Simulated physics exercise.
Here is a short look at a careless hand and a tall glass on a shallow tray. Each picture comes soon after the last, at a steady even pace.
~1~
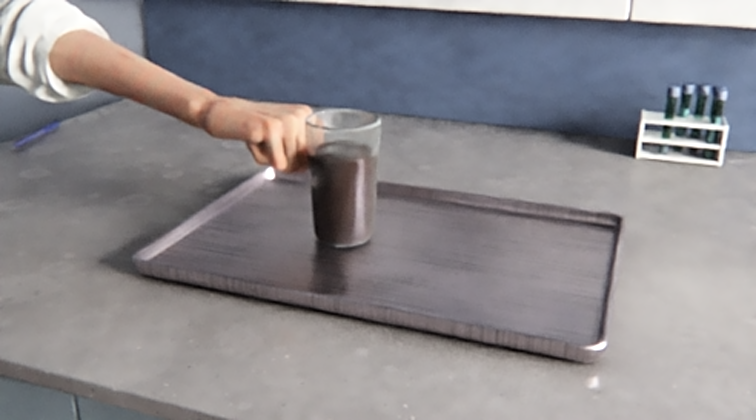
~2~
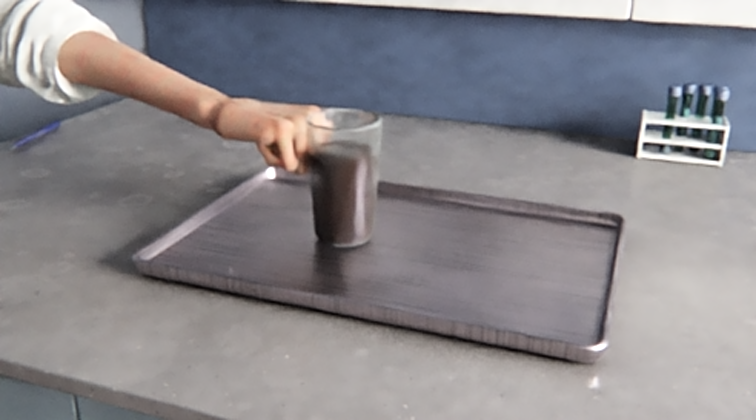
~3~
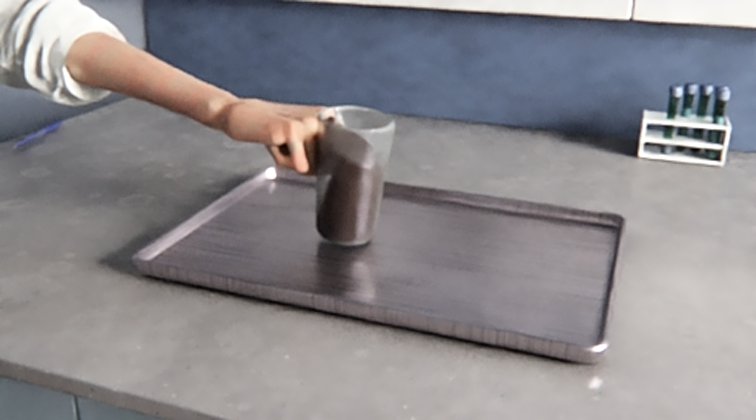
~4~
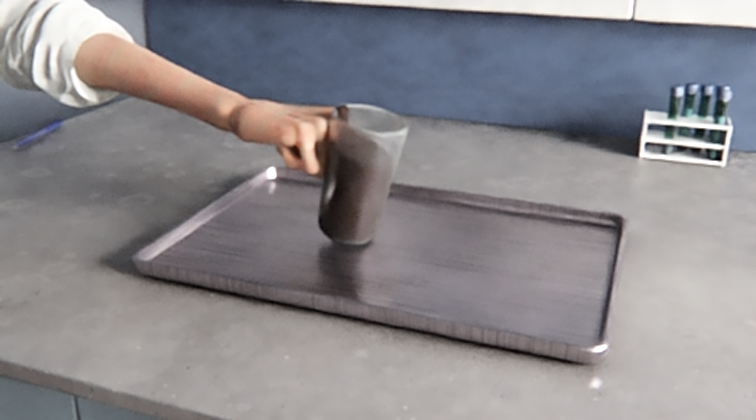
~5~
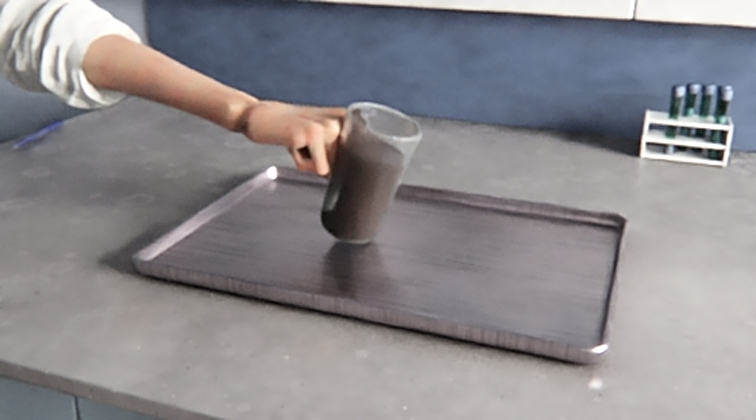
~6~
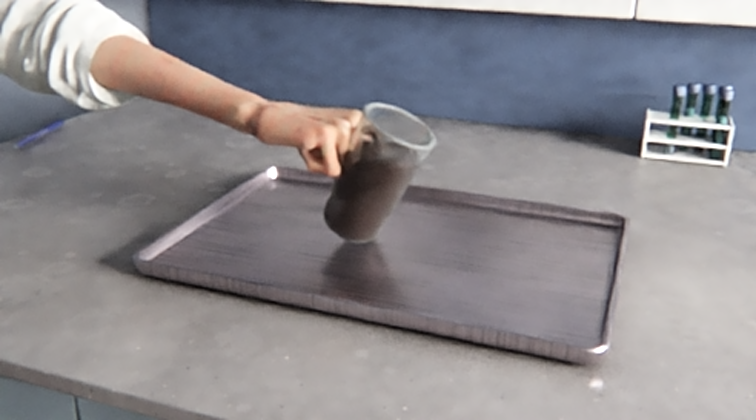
On a shallow tray, a hand tilts a tall glass of dark coffee to the right.
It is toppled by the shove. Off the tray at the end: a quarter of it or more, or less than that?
A quarter or more ends up off the tray.
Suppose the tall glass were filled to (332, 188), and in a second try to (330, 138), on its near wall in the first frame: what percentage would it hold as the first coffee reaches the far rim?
65 % and 65 %.
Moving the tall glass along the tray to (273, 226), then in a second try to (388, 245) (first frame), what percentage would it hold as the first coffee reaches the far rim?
Try one: About 50 %; try two: About 75 %.
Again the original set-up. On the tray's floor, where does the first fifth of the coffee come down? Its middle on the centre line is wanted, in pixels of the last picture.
Around (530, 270).
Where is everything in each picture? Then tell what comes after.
In the first picture, it leans 0°; its right rim is at (376, 125); the coffee meets the walls at (316, 144) and (375, 151); the tray's far rim is at (614, 271); the tray is clear ahead.
In the second picture, it leans 0°; its right rim is at (377, 125); the coffee meets the walls at (317, 144) and (375, 151).
In the third picture, it leans 6°; its right rim is at (390, 127); the coffee meets the walls at (328, 118) and (383, 157).
In the fourth picture, it leans 12°; its right rim is at (403, 132); the coffee meets the walls at (339, 123) and (394, 161).
In the fifth picture, it leans 19°; its right rim is at (417, 138); the coffee meets the walls at (345, 143) and (405, 157).
In the sixth picture, it leans 25°; its right rim is at (431, 145); the coffee meets the walls at (351, 153) and (418, 154).
A moment on, the tall glass is falling and 99 per cent is in the glass, 0 on the tray and 1 above or beyond its rim.
Next, the tall glass lies on its side and 70 per cent is in the glass, 9 on the tray and 21 above or beyond its rim.
Then the tall glass lies on its side and 39 per cent is in the glass, 36 on the tray and 25 above or beyond its rim.
Later the tall glass lies on its side and 21 per cent is in the glass, 46 on the tray and 33 above or beyond its rim.
In the end 67 per cent is held by tray and glass, 33 is off the tray.
